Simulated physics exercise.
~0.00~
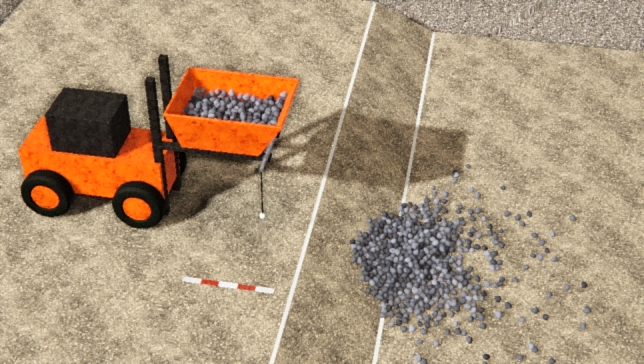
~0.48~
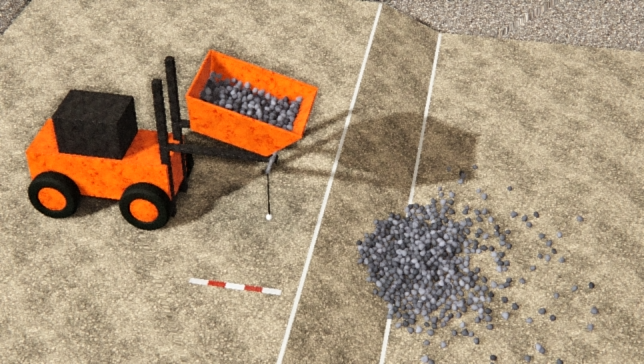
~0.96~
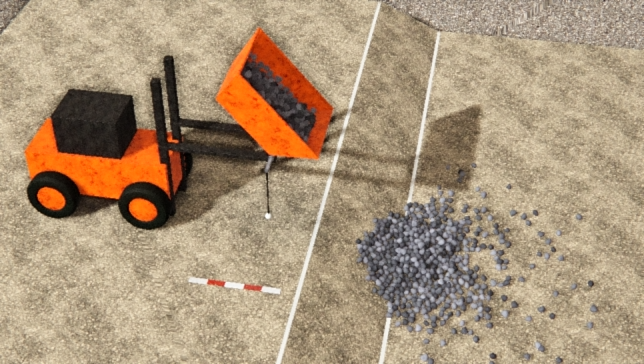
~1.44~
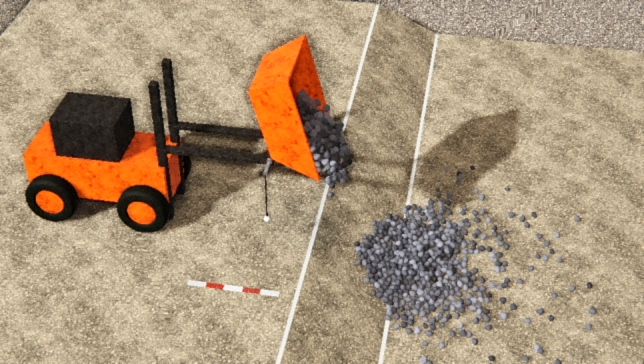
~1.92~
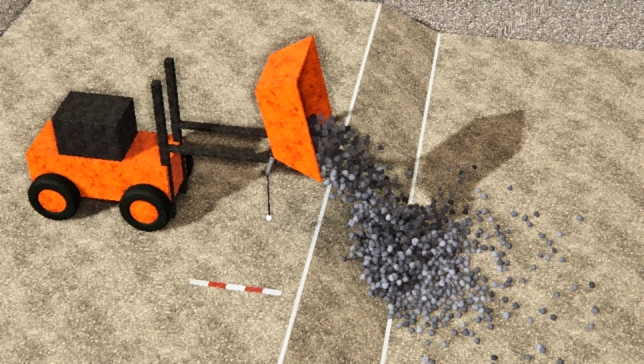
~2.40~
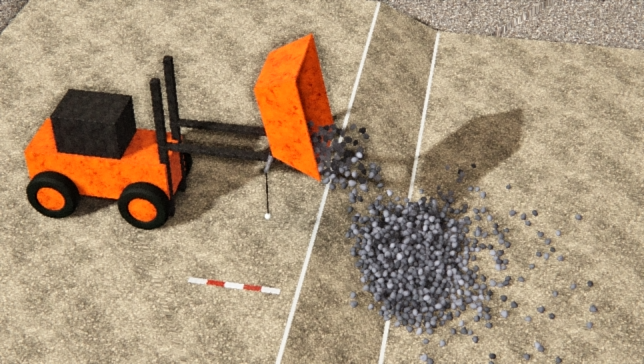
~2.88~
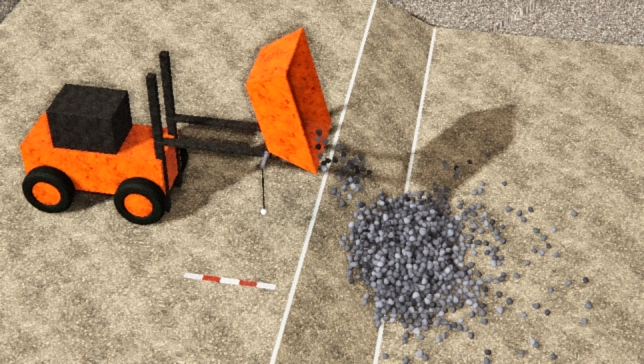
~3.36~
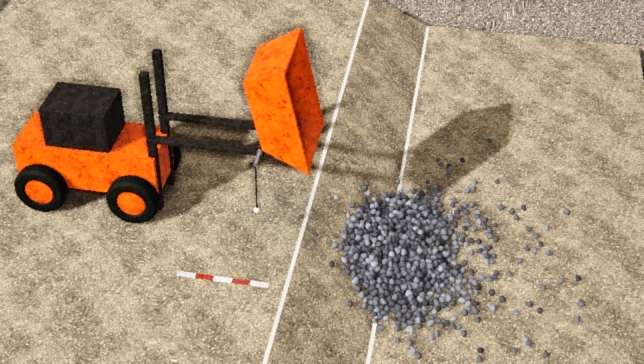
At the start, an orange fork truck on the left holds a raised orange skip of grey stones beside a sandy bank marked by two white lines, with an earlier heap lying at its foot. The skip tips forward to the right, gently and then steeply, while the truck stays put. Stones begin to spill over its lower edge, then pour down the slope in a thick stream onto the heap. The flow thins as the skip stays steeply tilted, rocking slightly. Finally the skip hangs emptied, and the heap is larger, spreading up the slope.
